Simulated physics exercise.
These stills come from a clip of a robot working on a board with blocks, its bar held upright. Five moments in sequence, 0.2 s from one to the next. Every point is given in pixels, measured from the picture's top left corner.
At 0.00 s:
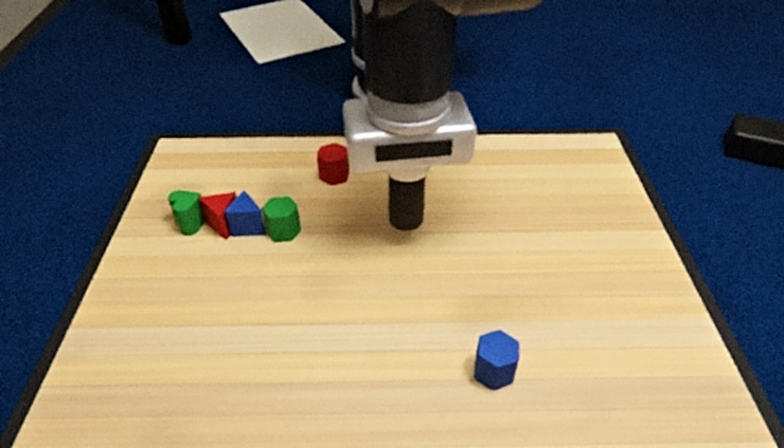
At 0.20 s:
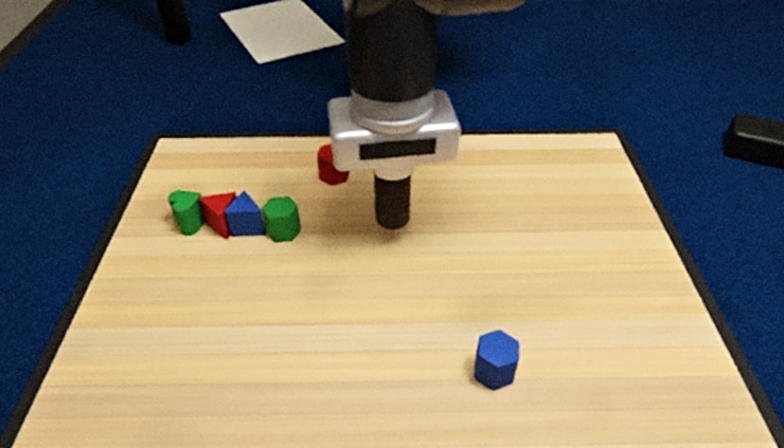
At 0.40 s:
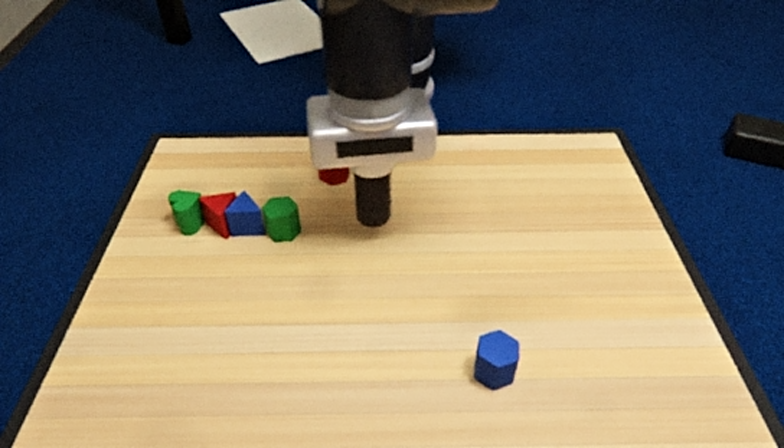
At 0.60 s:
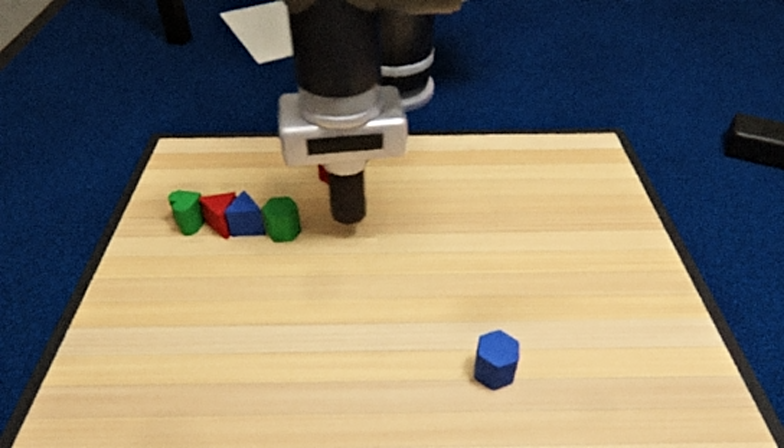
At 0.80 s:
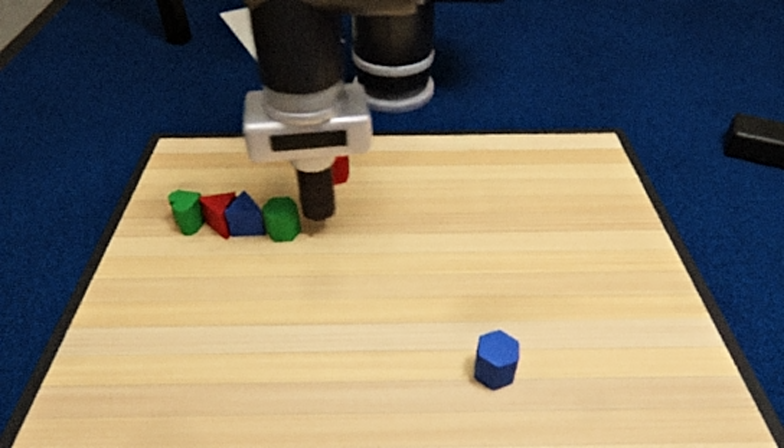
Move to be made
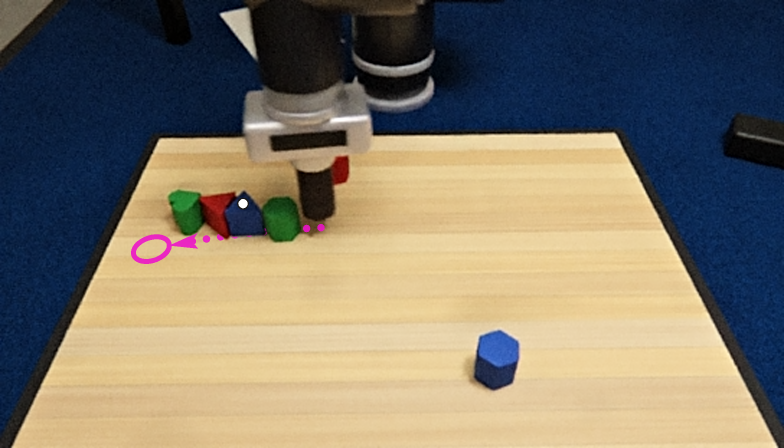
At the start, a robot arm holds its dark tip over a wooden board, right of a row of green, red and blue blocks, with a red block behind and a blue one nearer the front. The arm slides steadily left until its tip is beside the green six-sided block, while the blocks stay still.
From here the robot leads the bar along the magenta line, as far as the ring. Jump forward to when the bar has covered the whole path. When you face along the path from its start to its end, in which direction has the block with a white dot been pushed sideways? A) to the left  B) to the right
Answer: A.
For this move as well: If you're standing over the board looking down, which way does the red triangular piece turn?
The sense of turning is clockwise.
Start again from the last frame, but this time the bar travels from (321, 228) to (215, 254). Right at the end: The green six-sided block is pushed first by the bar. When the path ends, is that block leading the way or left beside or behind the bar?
Held in front.
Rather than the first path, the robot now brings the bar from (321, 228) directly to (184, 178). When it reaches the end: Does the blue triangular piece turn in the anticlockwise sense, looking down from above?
No, that is not how it ends up.
The line goes from (321, 228) through (238, 234) to (151, 249); the dot is on the blue triangular piece.
What follows on the original path. One third of the way, bar (262, 215); red triangular piece (209, 202), turned 40° clockwise; blue triangular piece (199, 224), turned 35° clockwise; green six-sided block (229, 220), turned 55° anticlockwise.
Two thirds of the way, bar (203, 222); green heart (171, 194), turned 25° anticlockwise; red triangular piece (196, 196), turned 50° clockwise; blue triangular piece (150, 240), turned 30° clockwise; green six-sided block (180, 236), turned 95° anticlockwise.
At the end, bar (145, 232); green heart (168, 193), turned 25° anticlockwise; red triangular piece (194, 196), turned 60° clockwise; blue triangular piece (128, 251), turned 30° clockwise; green six-sided block (162, 244), turned 130° anticlockwise.
